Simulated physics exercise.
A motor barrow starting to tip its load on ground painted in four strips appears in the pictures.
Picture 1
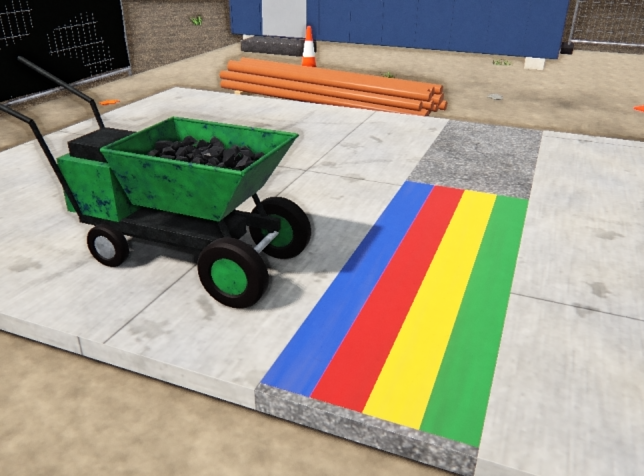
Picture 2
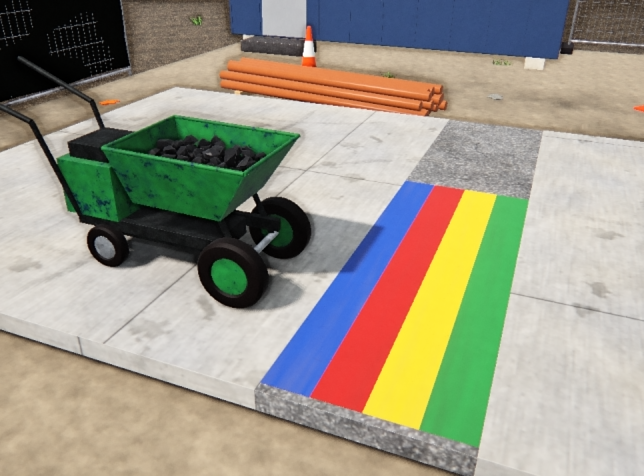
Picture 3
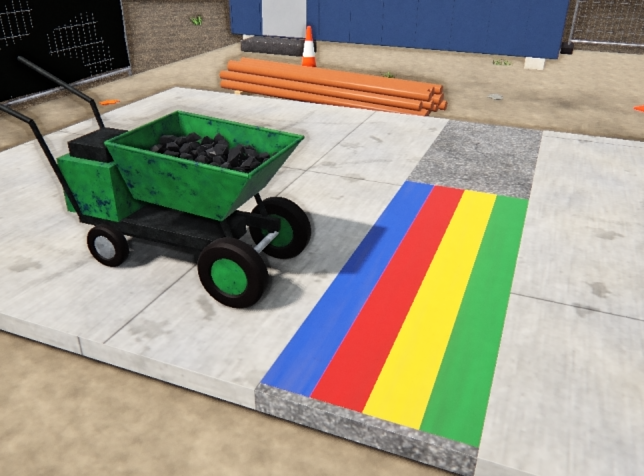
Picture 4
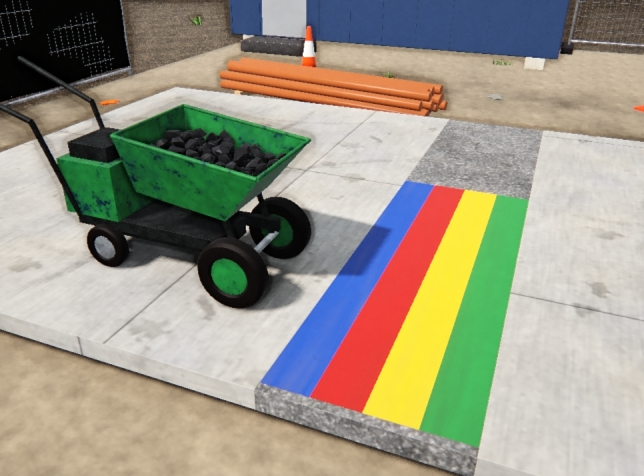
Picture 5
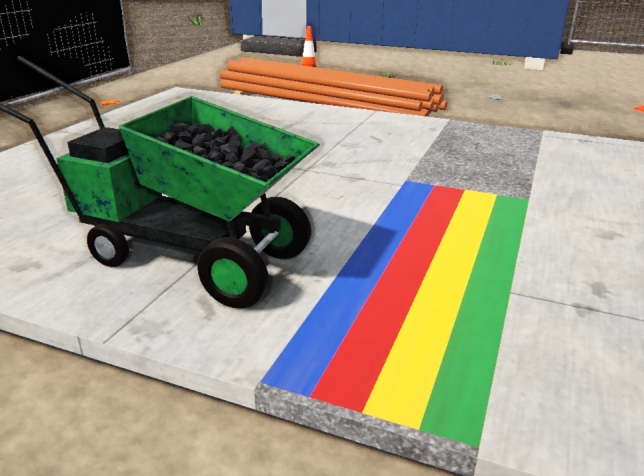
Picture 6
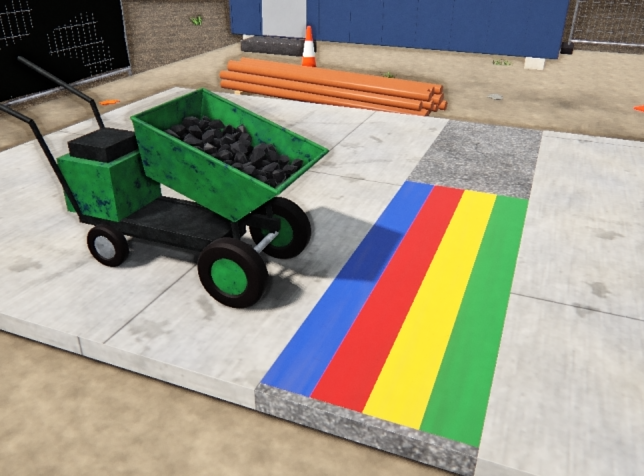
The green skip of a motor barrow, loaded with dark lumps of coal, sat level at first, then tilted steadily forward to the right beside blue, red, yellow and green strips while its wheels stayed still.
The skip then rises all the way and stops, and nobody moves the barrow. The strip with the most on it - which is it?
That is the red strip.
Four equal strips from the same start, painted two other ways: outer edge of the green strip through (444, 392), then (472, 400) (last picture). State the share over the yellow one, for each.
Shares in turn: 30 %; 30 %.
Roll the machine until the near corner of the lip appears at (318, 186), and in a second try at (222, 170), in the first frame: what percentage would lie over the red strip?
You'd see around 0 per cent the first time and around 40 per cent the second.
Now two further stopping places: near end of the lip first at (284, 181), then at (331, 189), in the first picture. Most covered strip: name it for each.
The yellow one, then the green one.
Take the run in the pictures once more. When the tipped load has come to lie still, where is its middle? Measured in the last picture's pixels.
(404, 306).
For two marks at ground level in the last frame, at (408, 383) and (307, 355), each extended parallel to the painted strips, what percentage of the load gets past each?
Estimate: 20 % and 90 %, respectively.
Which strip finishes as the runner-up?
The answer is the yellow strip.
Soon, skip tipped steeply; all in the skip.
A while on, skip tipped right over; most in the skip; a stray few over the blue strip; a small part over the red strip; a stray few over the yellow strip; a stray few falling.
Towards the end, skip tipped right over; about a quarter in the skip; a small part over the blue strip; about half over the red strip; about a quarter over the yellow strip; a small part over the green strip; a stray few off the paint.
Finally, skip tipped right over; a small part in the skip; a small part over the blue strip; about a third over the red strip; about a quarter over the yellow strip; a small part over the green strip; a stray few off the paint.
